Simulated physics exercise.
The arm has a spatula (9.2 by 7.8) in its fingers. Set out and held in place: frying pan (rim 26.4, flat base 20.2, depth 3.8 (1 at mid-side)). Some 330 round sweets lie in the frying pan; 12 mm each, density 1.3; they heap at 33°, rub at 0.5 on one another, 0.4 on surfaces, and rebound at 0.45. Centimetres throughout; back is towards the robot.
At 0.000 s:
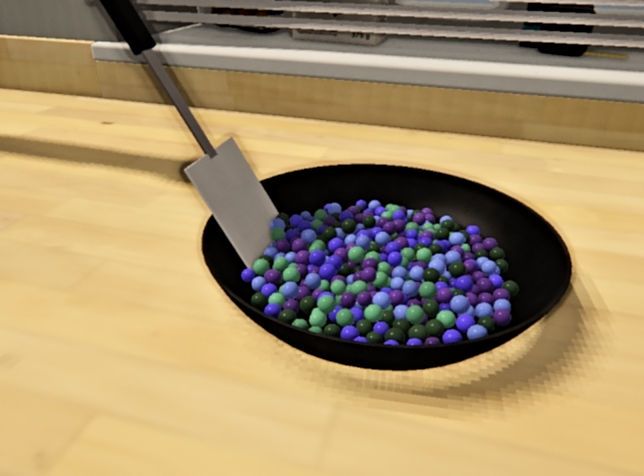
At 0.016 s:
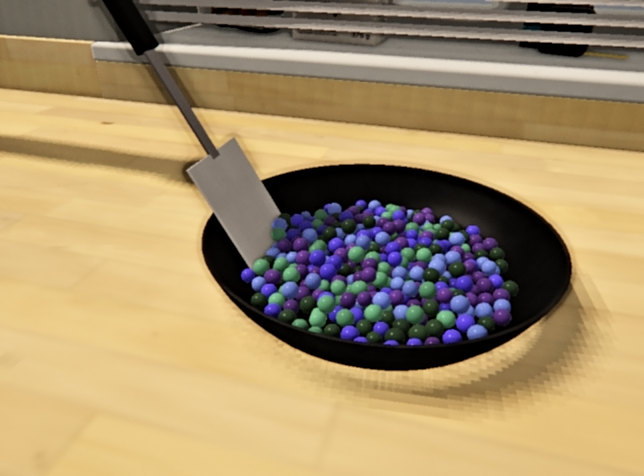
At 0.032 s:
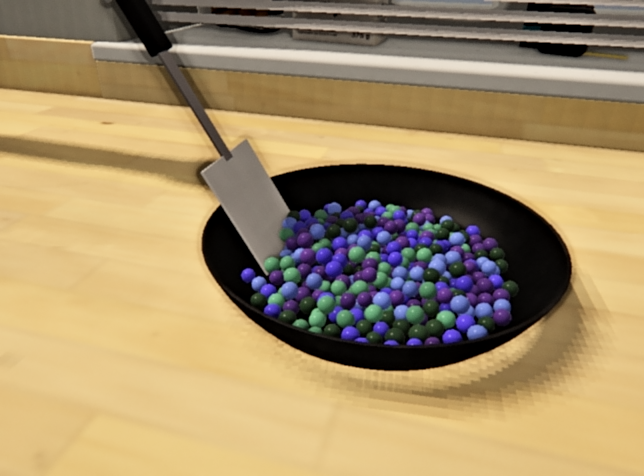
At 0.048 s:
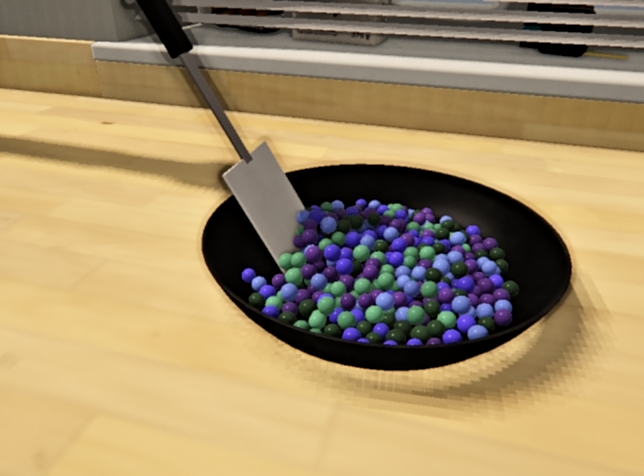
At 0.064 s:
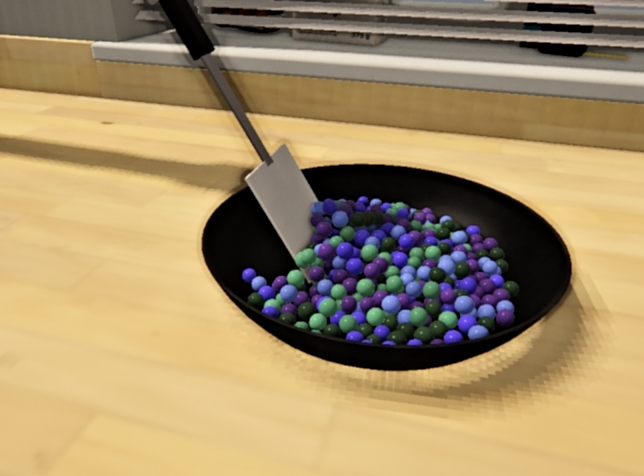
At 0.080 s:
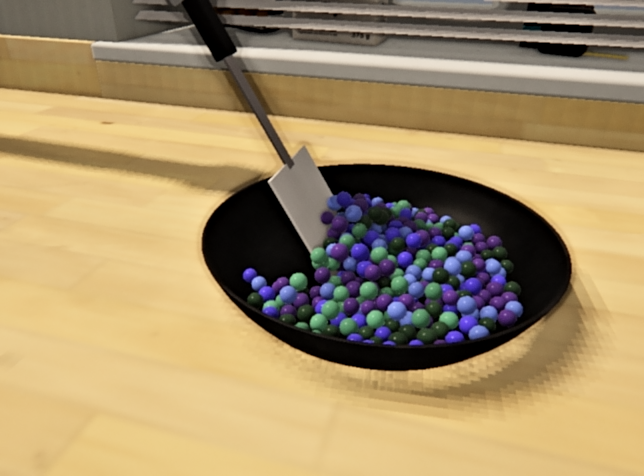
We see a spatula angled into a black frying pan of small blue, green and purple balls on a wooden surface; it starts almost still at the left side, then slides rightward, pushing the nearest balls into the pile.
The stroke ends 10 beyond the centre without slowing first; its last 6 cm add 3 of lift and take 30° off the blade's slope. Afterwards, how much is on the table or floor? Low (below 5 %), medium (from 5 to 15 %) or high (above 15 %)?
On the table or floor the share is high, above 15 %.
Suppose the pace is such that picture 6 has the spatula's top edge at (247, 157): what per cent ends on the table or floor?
Some 10 per cent.
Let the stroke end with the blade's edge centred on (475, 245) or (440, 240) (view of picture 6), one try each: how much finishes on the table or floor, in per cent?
Some 10 and 5 per cent.
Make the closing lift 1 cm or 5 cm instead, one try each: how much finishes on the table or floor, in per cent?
Some 20 and 20 per cent.
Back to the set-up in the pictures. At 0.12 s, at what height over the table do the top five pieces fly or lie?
About 6 cm.
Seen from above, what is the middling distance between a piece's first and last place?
About 4 cm.
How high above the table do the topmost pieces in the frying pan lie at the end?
Roughly 4.0 cm.
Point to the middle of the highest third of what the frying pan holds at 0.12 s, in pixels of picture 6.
Near (403, 244).
After 0.12 s, sloping 59°, highest piece 7 above the table; 334 in the frying pan.
After 0.16 s, sloping 50°, highest piece 7 above the table; 334 in the frying pan.
After 0.38 s, sloping 29°, highest piece 10 above the table; 256 in the frying pan, 63 on the table or floor, 15 on the blade or in flight.
After 1.43 s, sloping 29°, highest piece 4 above the table; 256 in the frying pan, 78 on the table or floor.
In the end, 256 in the frying pan, 78 on the table or floor. That is 23 % on the table or floor.
